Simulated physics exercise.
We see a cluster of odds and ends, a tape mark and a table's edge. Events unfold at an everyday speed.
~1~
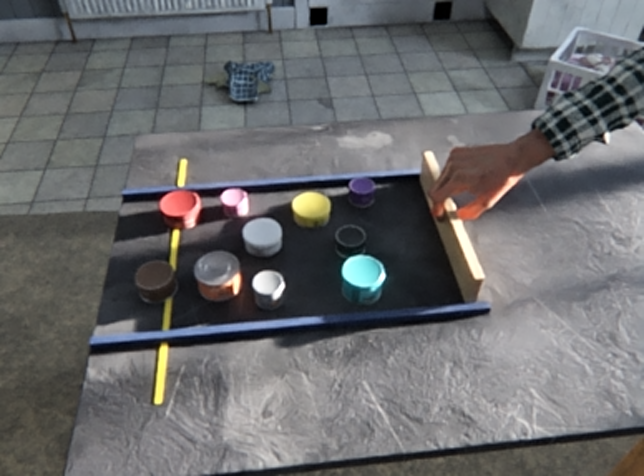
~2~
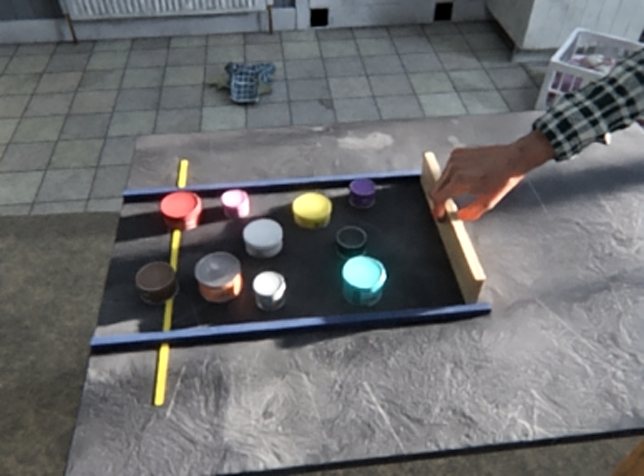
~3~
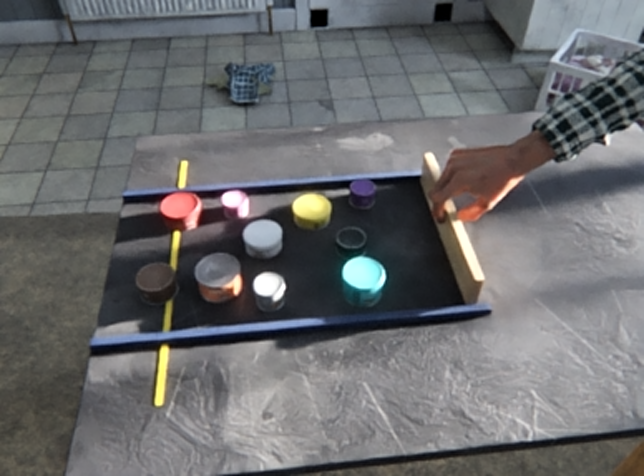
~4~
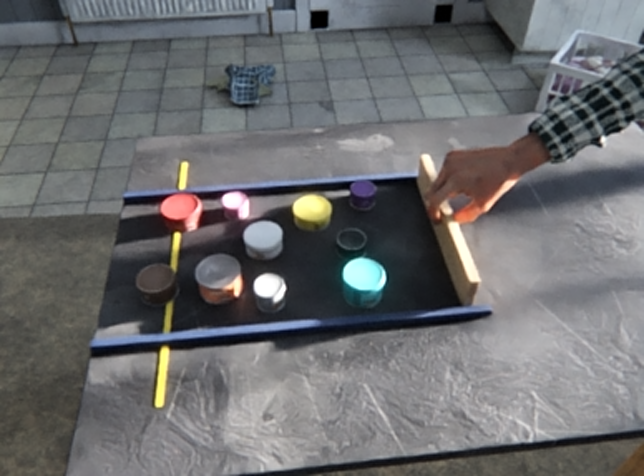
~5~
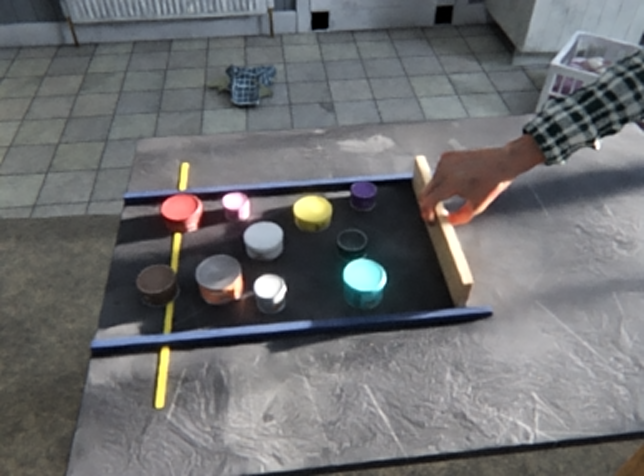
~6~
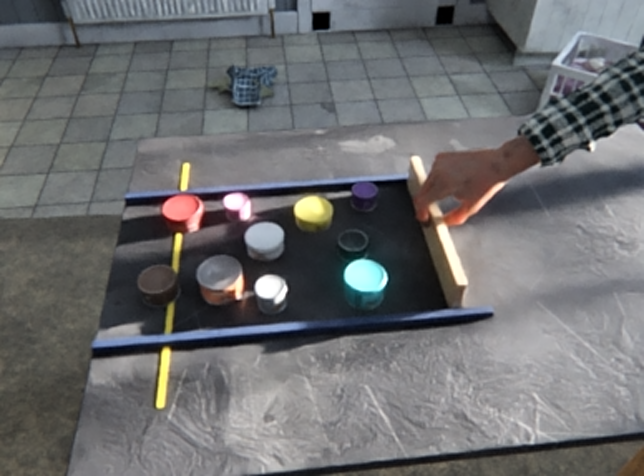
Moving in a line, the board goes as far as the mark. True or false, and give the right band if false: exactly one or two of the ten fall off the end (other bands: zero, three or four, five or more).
True.
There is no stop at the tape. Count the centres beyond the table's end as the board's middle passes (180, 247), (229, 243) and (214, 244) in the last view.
1, 0 and 0.
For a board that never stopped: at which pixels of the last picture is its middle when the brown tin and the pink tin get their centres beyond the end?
The middle is at (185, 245) when it's the brown tin, and at (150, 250) when it's the pink tin.
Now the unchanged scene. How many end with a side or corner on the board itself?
It's touching 4 at the end.
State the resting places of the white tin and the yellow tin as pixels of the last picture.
The white tin settles near (129, 249); as for the yellow tin, near (159, 228).
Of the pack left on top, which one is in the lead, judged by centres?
It's the red tub.
Soon after, none off yet; brown tin at rest near (159, 286); red tub at rest near (184, 214); orange tin at rest near (221, 280).
After that, none off yet; brown tin displaced a little near (137, 290); red tub displaced about its own width near (154, 219); orange tin displaced about its own width near (178, 278).
In the end, the number that fall off is one or two; gone, brown tin.
